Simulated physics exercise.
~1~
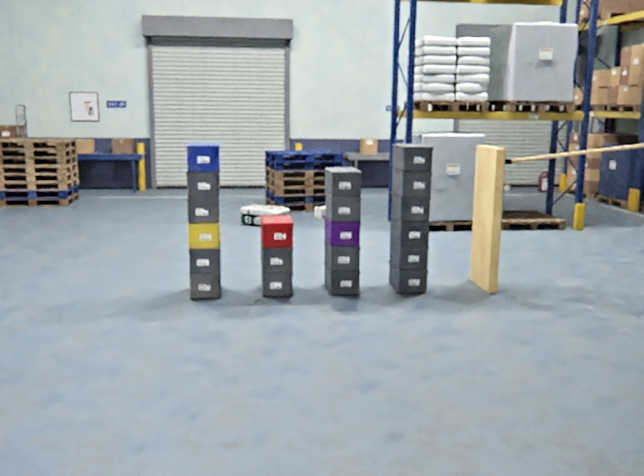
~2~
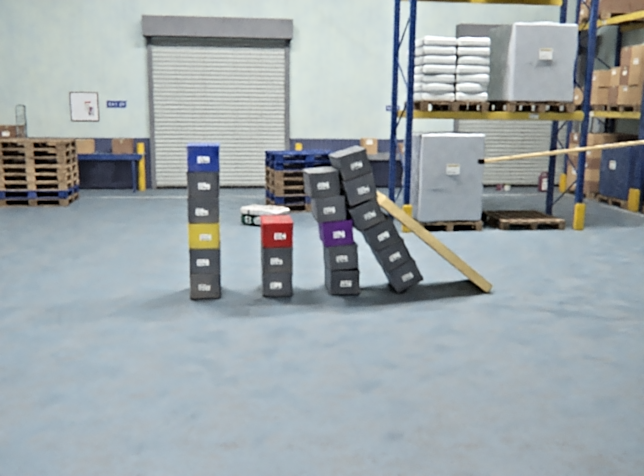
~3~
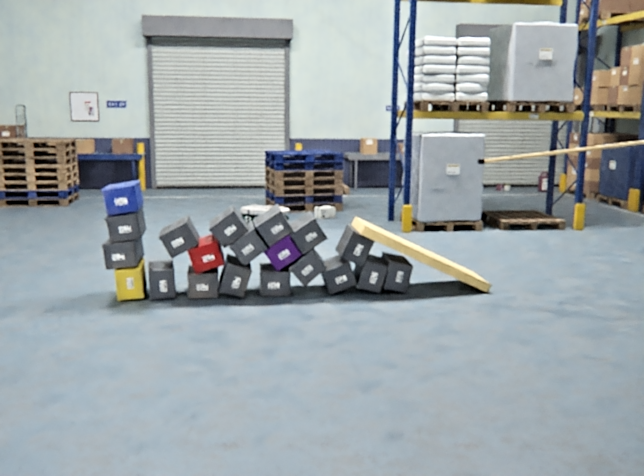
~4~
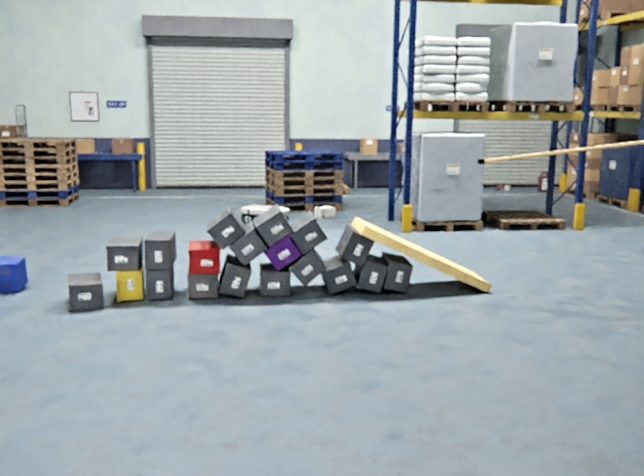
Warehouse floor with a pole tipping an upright board leftward into four stacks of totes, toppling them into a jumbled heap.
